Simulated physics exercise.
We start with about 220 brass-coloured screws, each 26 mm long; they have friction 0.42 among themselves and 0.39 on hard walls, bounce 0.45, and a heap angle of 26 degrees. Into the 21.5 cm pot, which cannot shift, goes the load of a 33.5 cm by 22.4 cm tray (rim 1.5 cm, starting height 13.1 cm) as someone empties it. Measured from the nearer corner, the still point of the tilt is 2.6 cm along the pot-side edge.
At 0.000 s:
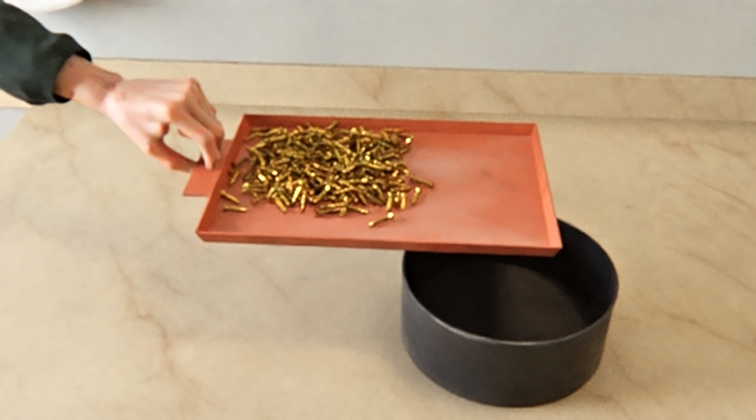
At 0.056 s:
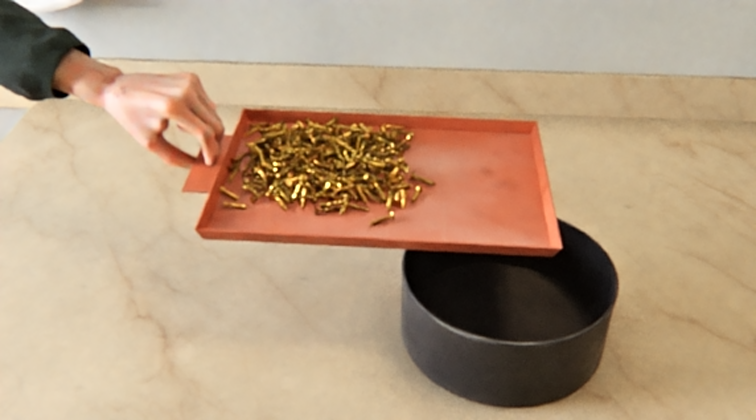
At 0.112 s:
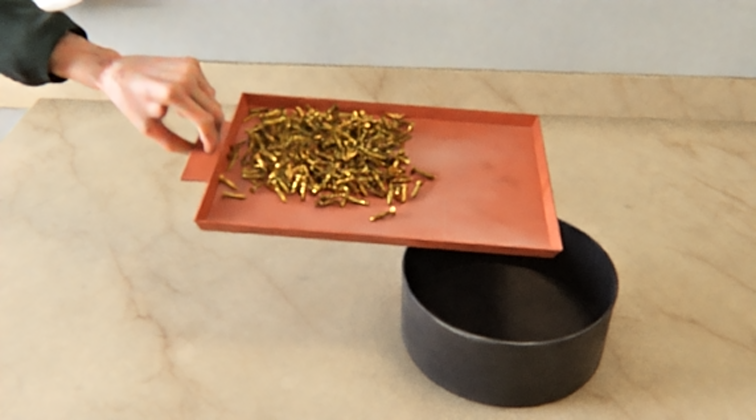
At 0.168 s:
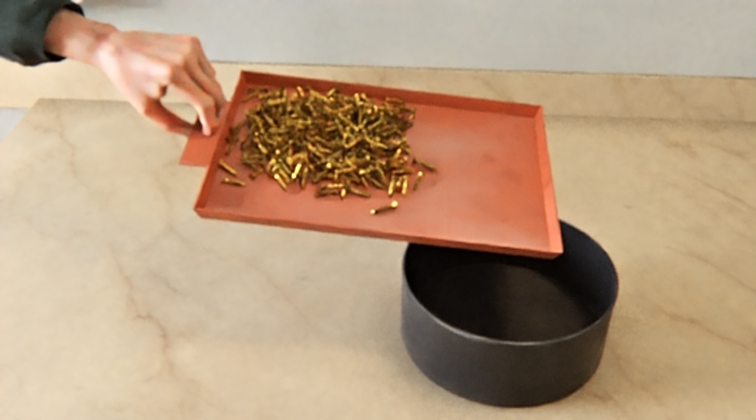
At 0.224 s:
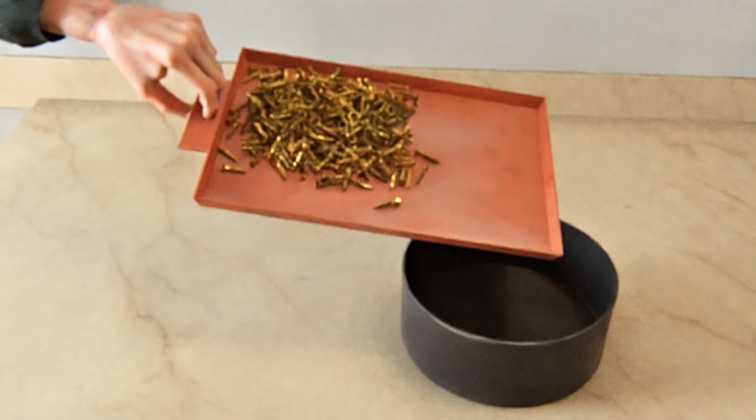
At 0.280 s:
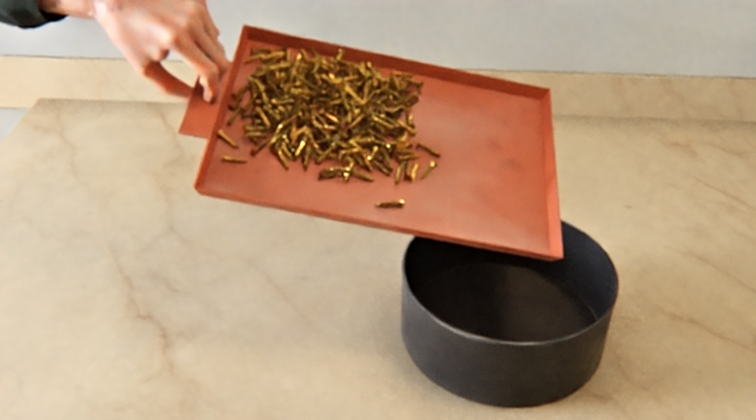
On a pale, marbled countertop, a hand at the left holds a flat reddish tray heaped with small brass-coloured screws, its right end above a round dark pot. The hand then lifts the left end steadily, tilting the tray down toward the right, while the screws stay bunched on the left side.
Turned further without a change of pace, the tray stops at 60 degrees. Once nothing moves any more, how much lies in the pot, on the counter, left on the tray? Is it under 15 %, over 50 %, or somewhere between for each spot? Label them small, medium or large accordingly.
Pot - large, counter - medium, left on the tray - small.
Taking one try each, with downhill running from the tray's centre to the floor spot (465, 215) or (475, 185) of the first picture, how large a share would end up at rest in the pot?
Around 40 % for the first direction, around 10 % for the second.
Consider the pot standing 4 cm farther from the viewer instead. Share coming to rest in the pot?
Estimated share: Around 15 in a hundred.
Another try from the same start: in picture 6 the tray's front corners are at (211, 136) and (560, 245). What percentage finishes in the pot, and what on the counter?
Pot: 20, counter: 70.
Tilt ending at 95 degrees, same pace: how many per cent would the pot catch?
Roughly 60 %.
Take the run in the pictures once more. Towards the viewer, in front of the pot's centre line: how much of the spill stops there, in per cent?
About 100 per cent.
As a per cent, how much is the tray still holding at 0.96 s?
Of the load, some 10 percent.
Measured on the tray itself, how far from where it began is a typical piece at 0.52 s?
Around 3 centimetres.
Then, at 0.52 s, tilt 40 degrees; the tray holds 100 %, the pot 0 %.
After 0.68 s, tilt 54 degrees; the tray holds 100 %, the pot 0 %.
After 0.96 s, tilt 60 degrees; the tray holds 10 %, the pot 50 %.
In the end, at 2.1 s, pot 60 %, counter 35 %, tray 5 %.
